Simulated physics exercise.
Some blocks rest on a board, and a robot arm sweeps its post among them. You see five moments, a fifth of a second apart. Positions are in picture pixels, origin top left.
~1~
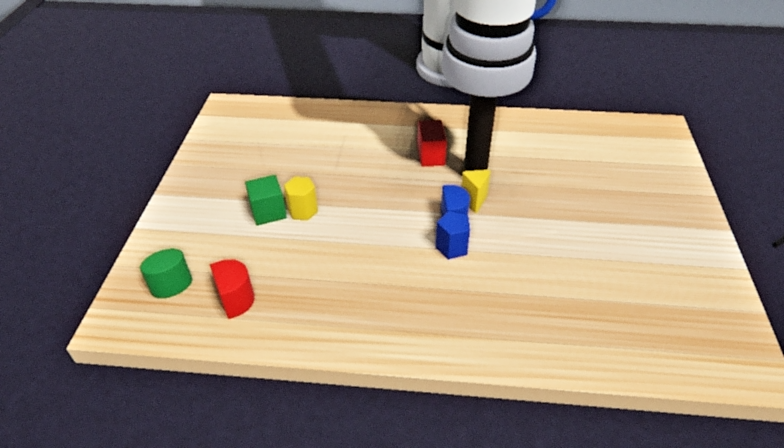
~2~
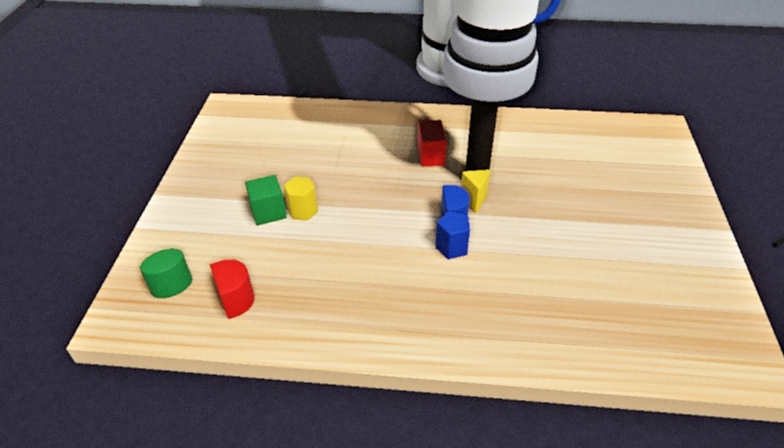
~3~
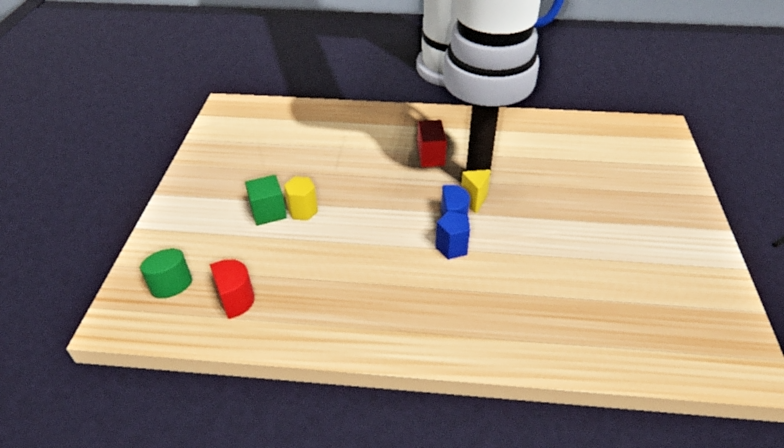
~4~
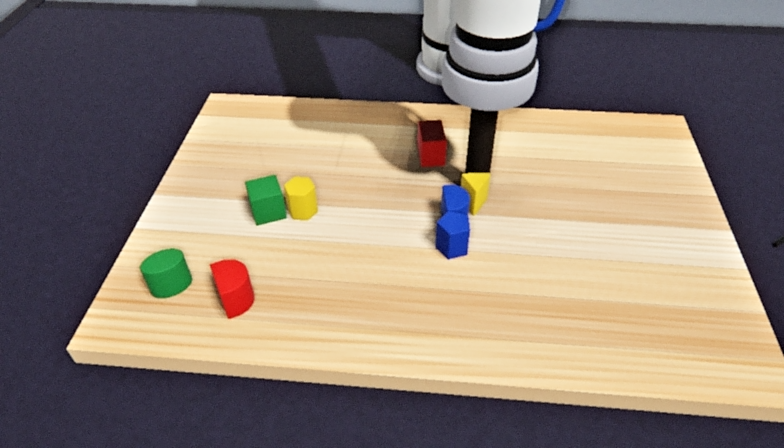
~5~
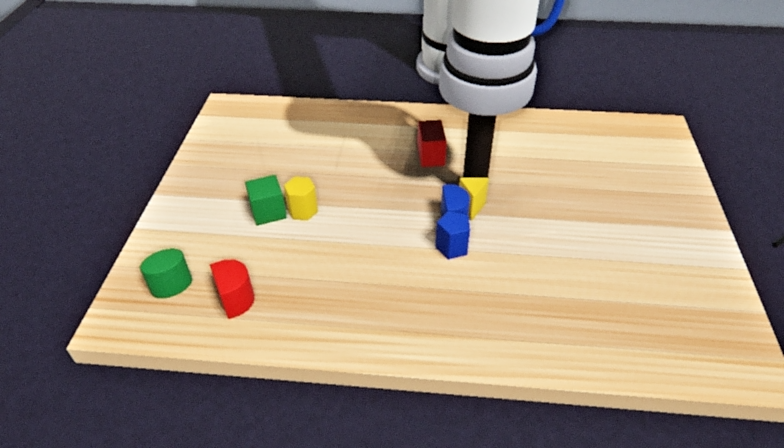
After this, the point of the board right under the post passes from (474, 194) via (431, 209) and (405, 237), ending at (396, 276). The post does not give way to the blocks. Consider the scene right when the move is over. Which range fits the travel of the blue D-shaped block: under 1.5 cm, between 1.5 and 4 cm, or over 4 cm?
The answer is over 4 cm.
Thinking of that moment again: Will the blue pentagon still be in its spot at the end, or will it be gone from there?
The blue pentagon moves.
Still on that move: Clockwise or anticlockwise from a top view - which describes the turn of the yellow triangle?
Bird's-eye view: Counterclockwise.
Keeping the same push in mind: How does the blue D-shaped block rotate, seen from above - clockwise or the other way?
Direction: Anticlockwise.
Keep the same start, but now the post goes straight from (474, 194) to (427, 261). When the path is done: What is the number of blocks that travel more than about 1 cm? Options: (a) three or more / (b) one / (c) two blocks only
Choice a: Three or more.
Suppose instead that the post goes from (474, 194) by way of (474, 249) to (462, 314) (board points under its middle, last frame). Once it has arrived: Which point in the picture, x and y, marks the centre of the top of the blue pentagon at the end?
The middle of its top is at (443, 234).
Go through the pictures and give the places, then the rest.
Post tip (476, 167); block tops, red rectangle (432, 130); blue pentagon (455, 222); blue D-shaped block (455, 196); yellow triangle (478, 176), in the first picture.
Post (477, 171); blocks unchanged, in the second picture.
Post (478, 176); blocks unchanged, in the third picture.
Post (477, 180); yellow triangle (477, 179), in the fourth picture.
Post (474, 183); red rectangle (432, 130); blue pentagon (455, 222); blue D-shaped block (455, 196); yellow triangle (474, 183), in the fifth picture.
On the path given first. One third of the way, post (431, 200); blue pentagon (458, 229), turned 10° anticlockwise; blue D-shaped block (442, 204), turned 30° anticlockwise; yellow triangle (474, 188), turned 20° anticlockwise.
Two thirds of the way, post (405, 228); blue pentagon (462, 231); blue D-shaped block (433, 219); yellow triangle (474, 188), turned 20° anticlockwise.
At the end, post (396, 266); red rectangle in place; blue pentagon (462, 231); blue D-shaped block (434, 221), turned 130° anticlockwise; yellow triangle (474, 188), turned 20° anticlockwise.
